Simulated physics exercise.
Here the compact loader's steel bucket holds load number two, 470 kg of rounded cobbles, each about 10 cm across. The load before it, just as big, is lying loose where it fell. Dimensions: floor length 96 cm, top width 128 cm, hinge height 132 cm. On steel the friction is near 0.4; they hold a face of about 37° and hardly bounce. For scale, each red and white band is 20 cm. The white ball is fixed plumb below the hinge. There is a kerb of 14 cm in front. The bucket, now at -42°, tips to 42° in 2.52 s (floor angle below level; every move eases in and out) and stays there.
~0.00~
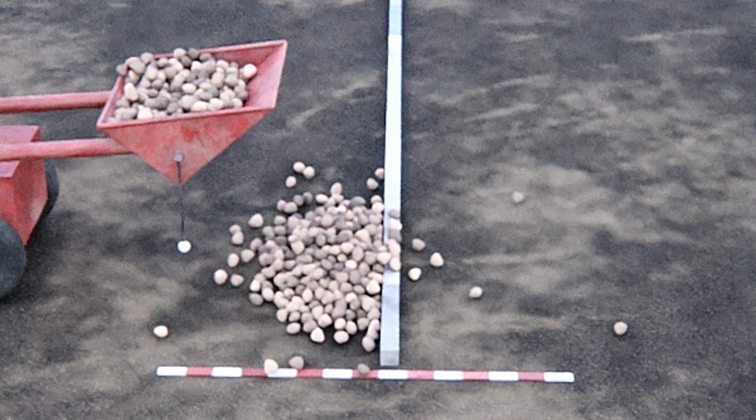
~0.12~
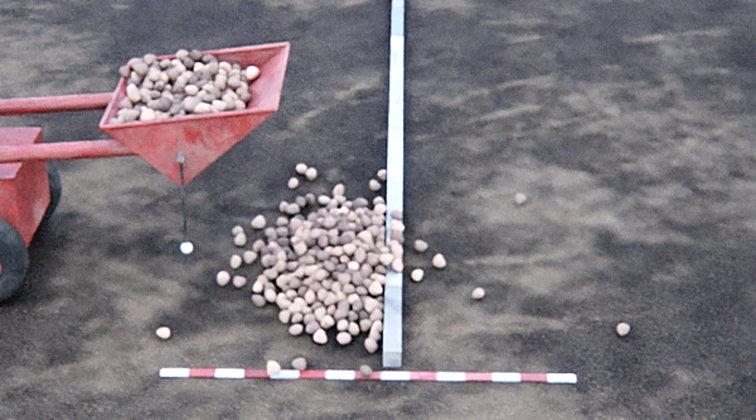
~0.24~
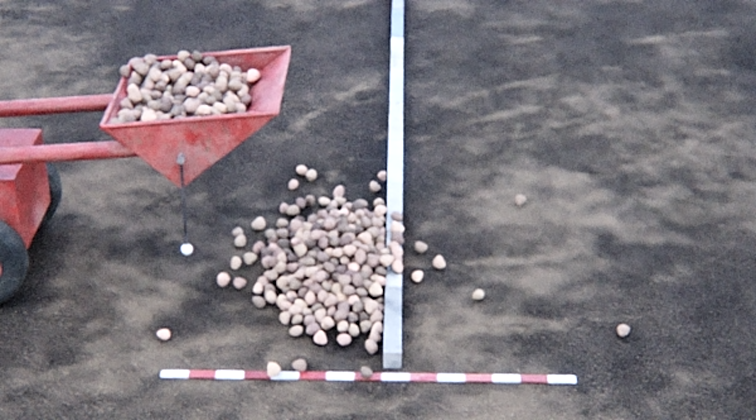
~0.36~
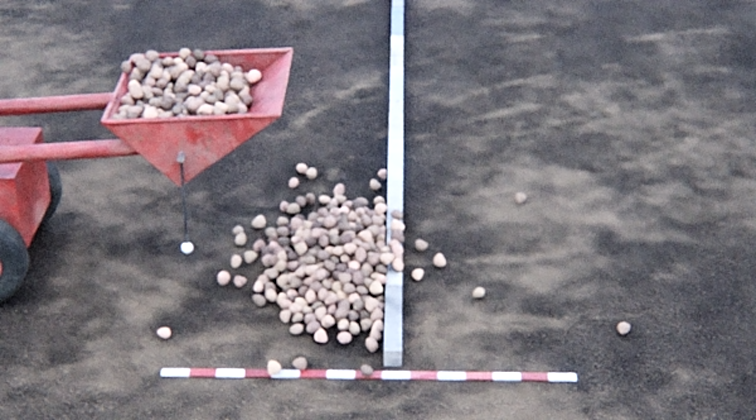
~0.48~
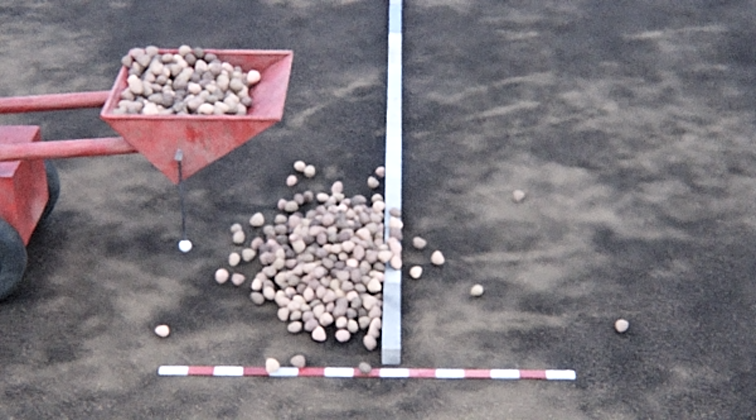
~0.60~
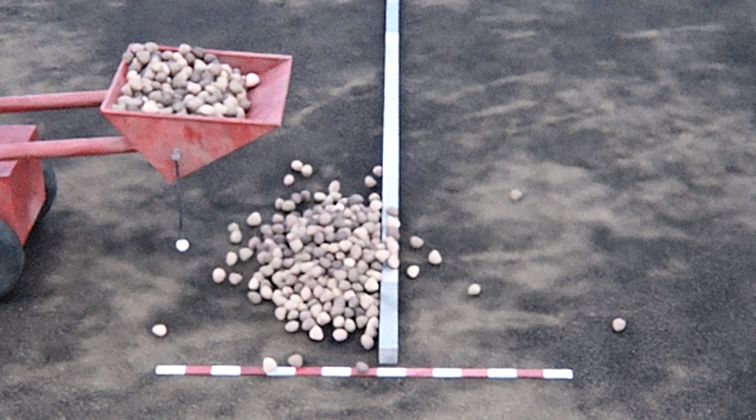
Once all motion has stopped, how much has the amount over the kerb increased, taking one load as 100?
It has increased by some 1 per cent.
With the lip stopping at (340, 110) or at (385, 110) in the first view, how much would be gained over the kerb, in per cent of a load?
Roughly 40 and 85 percent, in that order.
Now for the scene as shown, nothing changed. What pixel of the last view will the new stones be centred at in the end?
They come to rest centred about (297, 244).
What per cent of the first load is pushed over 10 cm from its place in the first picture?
I'd say roughly 15 per cent of them.
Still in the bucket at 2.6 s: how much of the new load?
Roughly 5 per cent remains inside.
After 1.9 s the floor is at 29°; in per cent of one load, 93 in the bucket, 105 on this side of the kerb, 2 over the kerb; the foremost stones are at (456, 260).
After 2.6 s the floor is at 42°; in per cent of one load, 7 in the bucket, 192 on this side of the kerb, 2 over the kerb; the foremost stones are at (457, 259).
After 3.0 s the floor is at 42°; in per cent of one load, 0 in the bucket, 198 on this side of the kerb, 2 over the kerb; the foremost stones are at (465, 257).
After 5.8 s the floor is at 42°; in per cent of one load, 0 in the bucket, 198 on this side of the kerb, 3 over the kerb; the foremost stones are at (471, 256). Net gain over the kerb, 1.
